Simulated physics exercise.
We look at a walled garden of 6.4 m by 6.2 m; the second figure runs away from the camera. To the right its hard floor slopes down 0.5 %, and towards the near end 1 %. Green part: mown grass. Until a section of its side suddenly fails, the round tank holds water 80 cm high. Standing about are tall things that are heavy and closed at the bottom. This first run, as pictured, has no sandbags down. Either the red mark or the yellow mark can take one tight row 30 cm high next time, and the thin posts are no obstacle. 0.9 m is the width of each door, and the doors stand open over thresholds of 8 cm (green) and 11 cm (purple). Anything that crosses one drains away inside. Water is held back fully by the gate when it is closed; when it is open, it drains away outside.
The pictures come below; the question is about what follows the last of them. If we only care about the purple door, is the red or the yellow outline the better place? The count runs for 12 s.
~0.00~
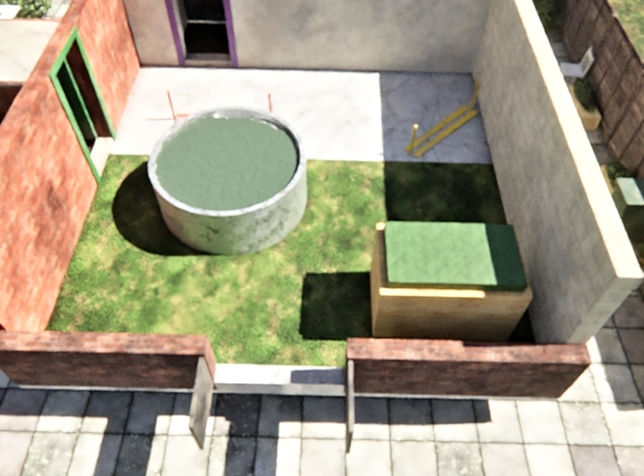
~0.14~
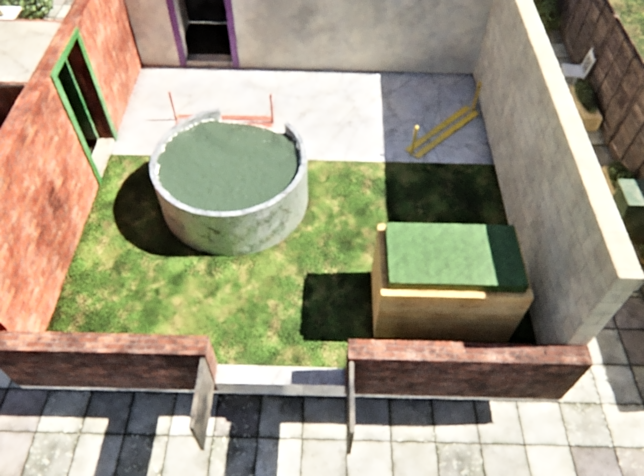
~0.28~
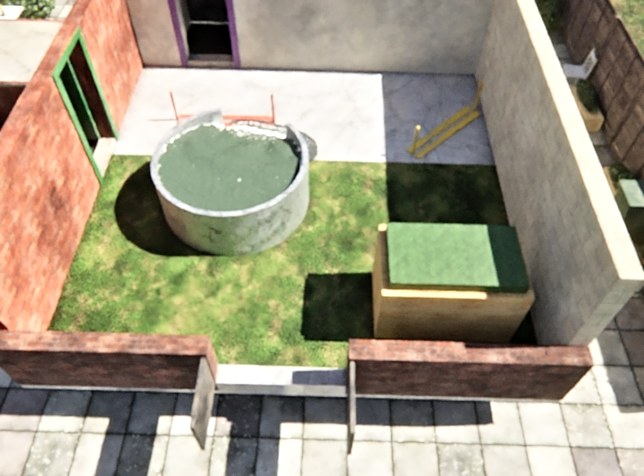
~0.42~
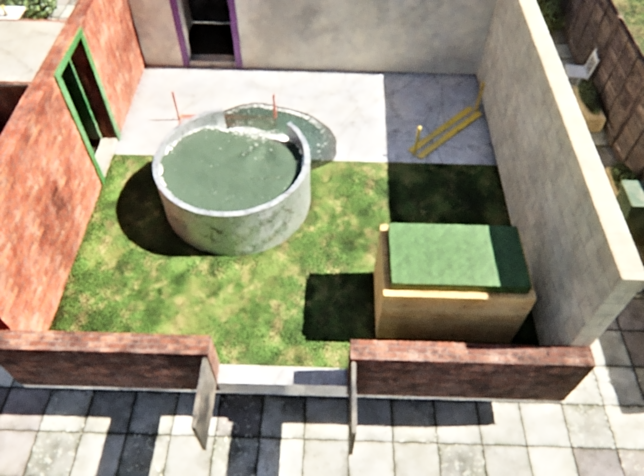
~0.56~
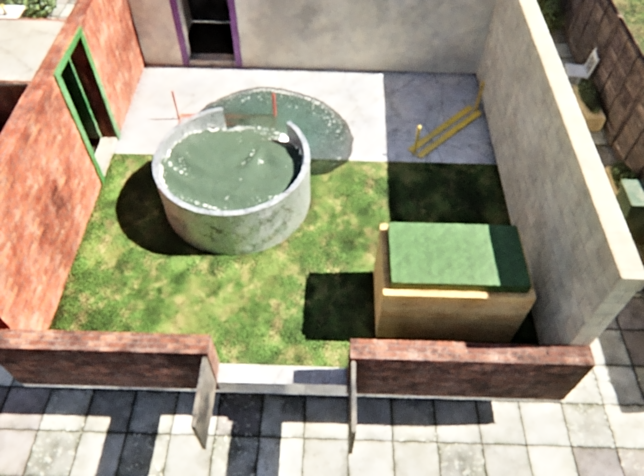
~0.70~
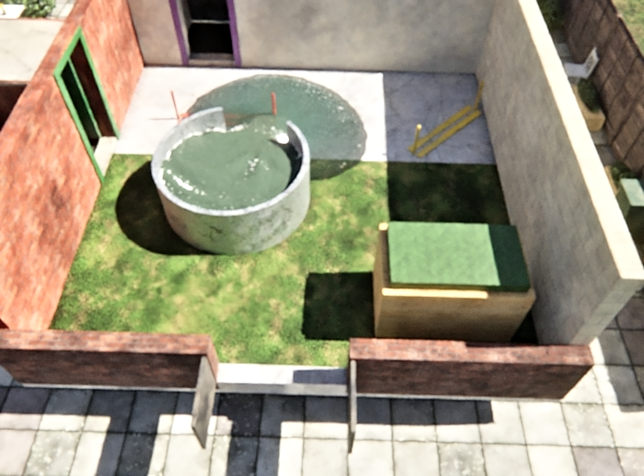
The red one is better for that door.
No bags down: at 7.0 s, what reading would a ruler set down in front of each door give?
In cm: Green 5, purple 9.
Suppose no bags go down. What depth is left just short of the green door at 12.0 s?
About 5.0 cm deep.
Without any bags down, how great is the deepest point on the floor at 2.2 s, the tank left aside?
Roughly 48 centimetres.
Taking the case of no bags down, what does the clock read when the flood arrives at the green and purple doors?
Front arrival - green: 3.0 seconds; purple: 1.0 seconds.
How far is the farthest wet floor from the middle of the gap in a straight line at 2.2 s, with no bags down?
Call it close to 4.4 m.
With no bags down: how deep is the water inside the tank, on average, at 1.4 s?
About 50 cm.
After 1.4 s water covers 35 % of the floor and is deepest (39 cm) near (285, 68) in the run without bags; in at the purple door, 6 L with no bags, 0 L with the row on red, 12 L on yellow.
After 2.2 s water covers 35 % of the floor and is deepest (48 cm) near (472, 74) in the run without bags; in at the purple door, 52 L with no bags, 1 L with the row on red, 64 L on yellow.
After 3.5 s water covers 50 % of the floor and is deepest (27 cm) near (475, 91) in the run without bags; in at the purple door, 85 L with no bags, 2 L with the row on red, 92 L on yellow.
After 7.0 s water covers 90 % of the floor and is deepest (16 cm) near (465, 265) in the run without bags; in at the purple door, 93 L with no bags, 2 L with the row on red, 101 L on yellow.
After 12.0 s water covers 100 % of the floor and is deepest (12 cm) near (539, 373) in the run without bags; in at the purple door, 93 L with no bags, 2 L with the row on red, 102 L on yellow.
